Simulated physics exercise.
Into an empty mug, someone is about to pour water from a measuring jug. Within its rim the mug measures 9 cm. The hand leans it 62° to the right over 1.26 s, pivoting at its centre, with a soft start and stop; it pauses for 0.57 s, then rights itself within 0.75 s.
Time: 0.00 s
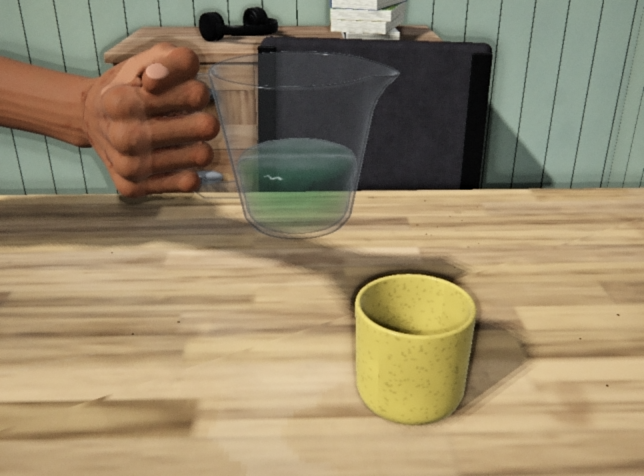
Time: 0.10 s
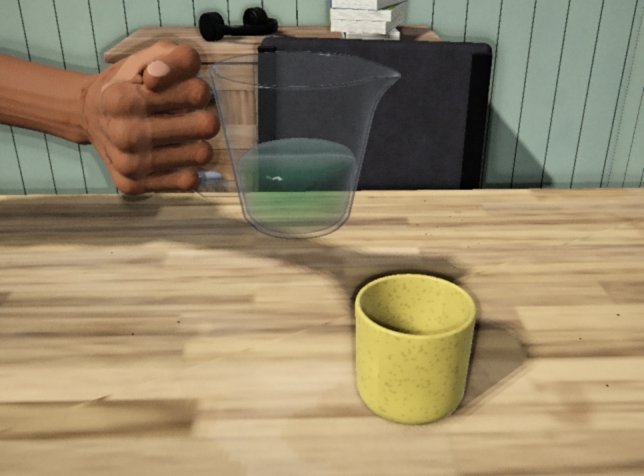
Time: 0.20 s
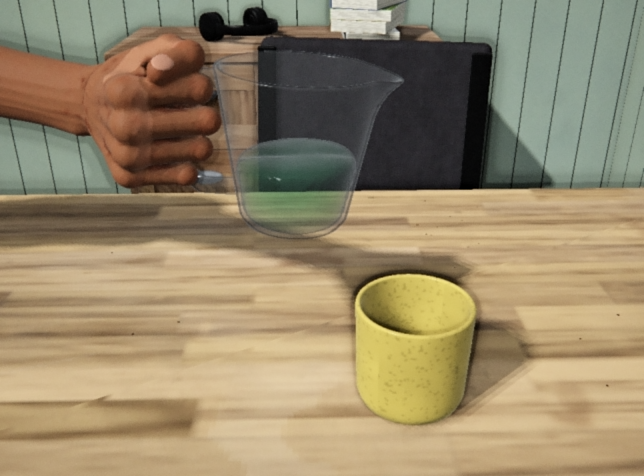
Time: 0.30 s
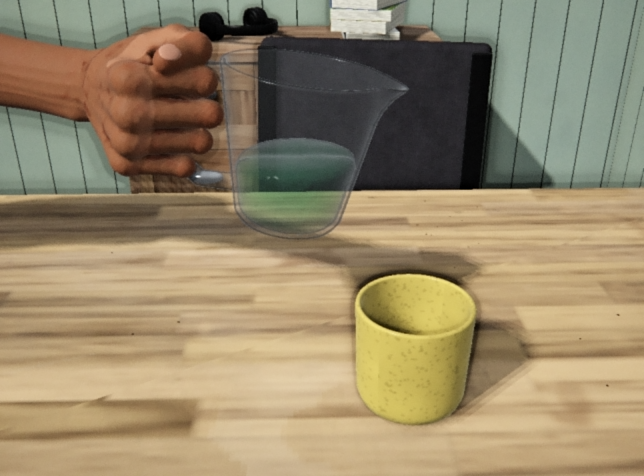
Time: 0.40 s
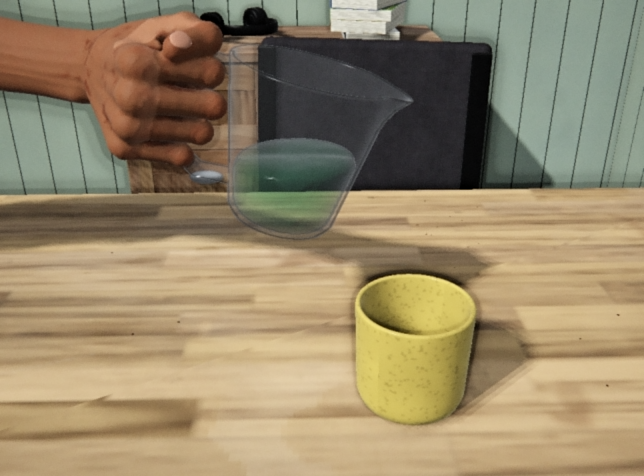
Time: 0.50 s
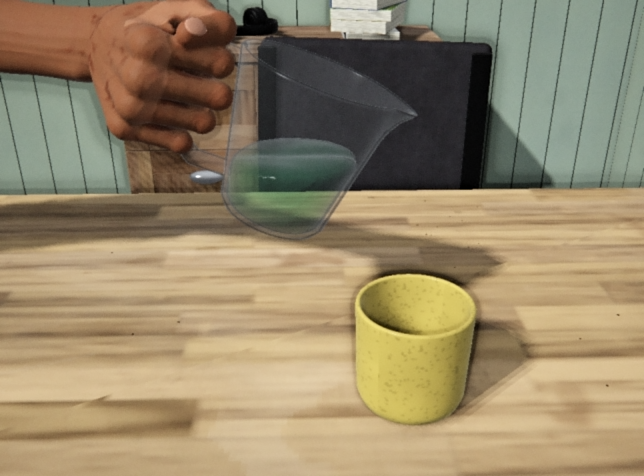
A brown hand at the upper left grips a clear measuring jug of green-tinted water above a pale wooden worktop, seen from slightly above by a still camera. A speckled yellow mug stands empty at the lower right, with a dark board and pale green panelled wall behind. The hand gradually leans the jug to the right, slowly at first, while the water's surface stays level.
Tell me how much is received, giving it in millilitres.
Close to 100 millilitres.
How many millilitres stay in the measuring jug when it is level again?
130 ml, roughly.
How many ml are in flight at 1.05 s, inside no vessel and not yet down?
Roughly 5 ml at that moment.
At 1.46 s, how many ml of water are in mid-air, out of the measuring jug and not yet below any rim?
Roughly 20 ml is airborne.
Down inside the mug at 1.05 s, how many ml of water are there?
Contents at that moment: Approx. 0 ml.
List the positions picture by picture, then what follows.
In the first picture, it leans 0°; its right rim is at (399, 71); the water meets the walls at (251, 154) and (342, 152); the mug's rim runs from (358, 307) to (472, 305).
In the second picture, it leans 1°; its right rim is at (400, 72); the water meets the walls at (249, 154) and (340, 151).
In the third picture, it leans 4°; its right rim is at (403, 77); the water meets the walls at (256, 153) and (339, 151).
In the fourth picture, it leans 8°; its right rim is at (408, 86); the water meets the walls at (250, 155) and (340, 152).
In the fifth picture, it leans 14°; its right rim is at (413, 98); the water meets the walls at (248, 155) and (339, 152).
In the sixth picture, it leans 21°; its right rim is at (417, 112); the water meets the walls at (246, 154) and (341, 152).
By 1.05 s the tilt is 58° and the mug has 0 ml, the measuring jug 230 ml, and 0 ml is on the table.
By 1.46 s the tilt is 62° and the mug has 50 ml, the measuring jug 165 ml, and 0 ml is on the table.
By 1.89 s the tilt is 61° and the mug has 90 ml, the measuring jug 135 ml, and 0 ml is on the table.
By 2.36 s the tilt is 13° and the mug has 100 ml, the measuring jug 130 ml, and 5 ml is on the table.
At rest the mug has 100 ml, the measuring jug 130 ml, and 5 ml is on the table.
